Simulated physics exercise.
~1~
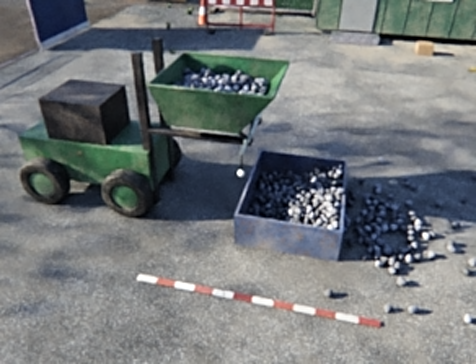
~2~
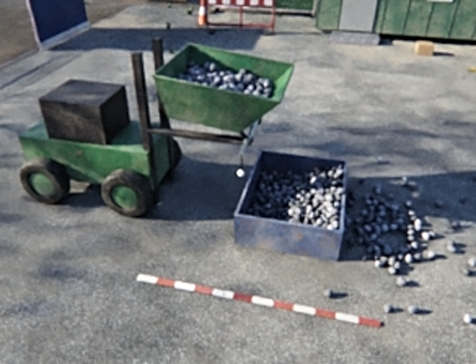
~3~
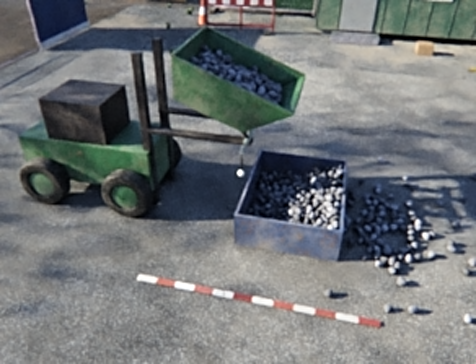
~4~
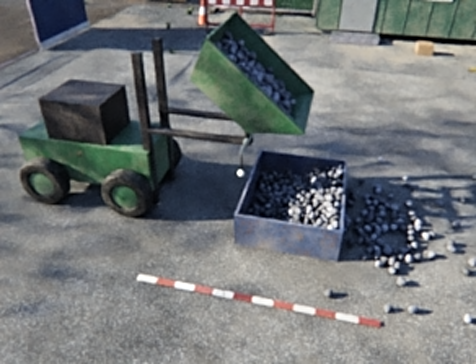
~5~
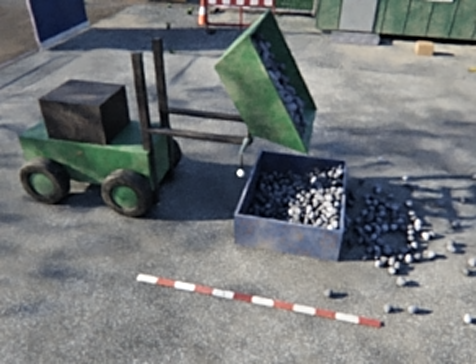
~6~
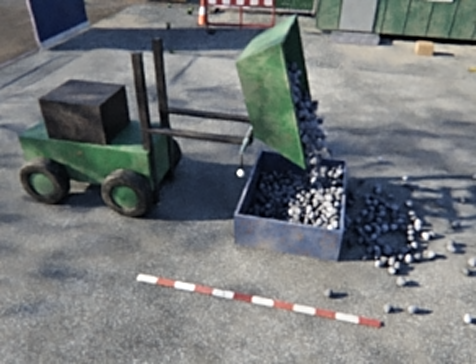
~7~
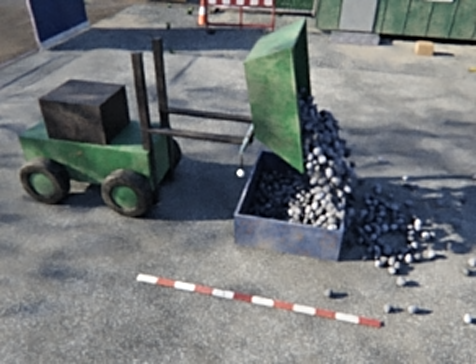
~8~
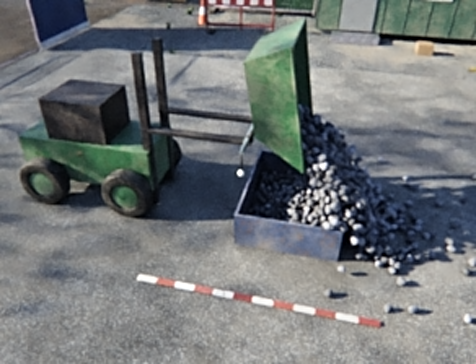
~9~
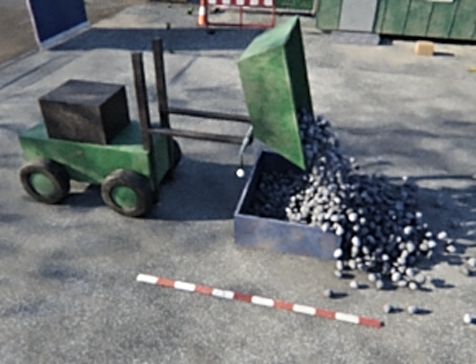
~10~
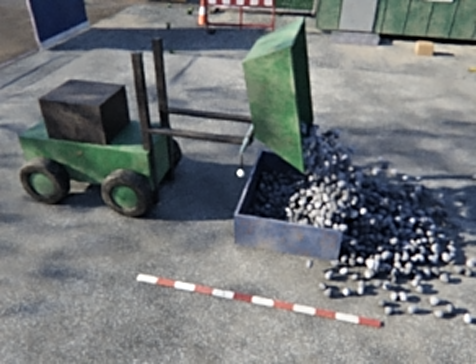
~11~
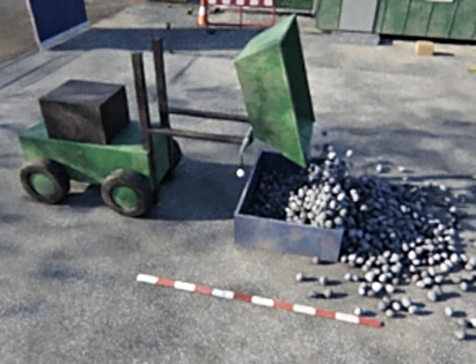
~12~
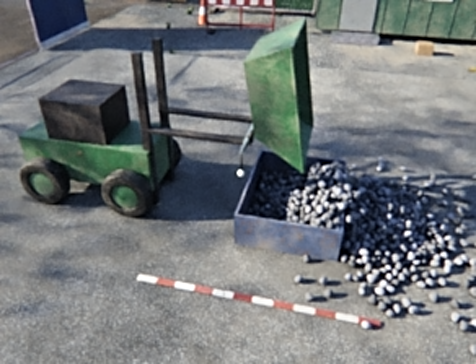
On sunlit grey paving, seen from above and to the side, a green toy-like truck with a dark block on top stands at left, holding a green skip of grey stones on its forks. A blue bin, already heaped with stones, sits below to the right, with more scattered beside it and a red-and-white staff in front. The skip tips steeply to the right, and its stones slide out over the bin. It then rocks back and forward several times as the pile spills over the far side. Finally the skip hangs steeply tilted, with stones filling the bin and spread widely across the ground at right.
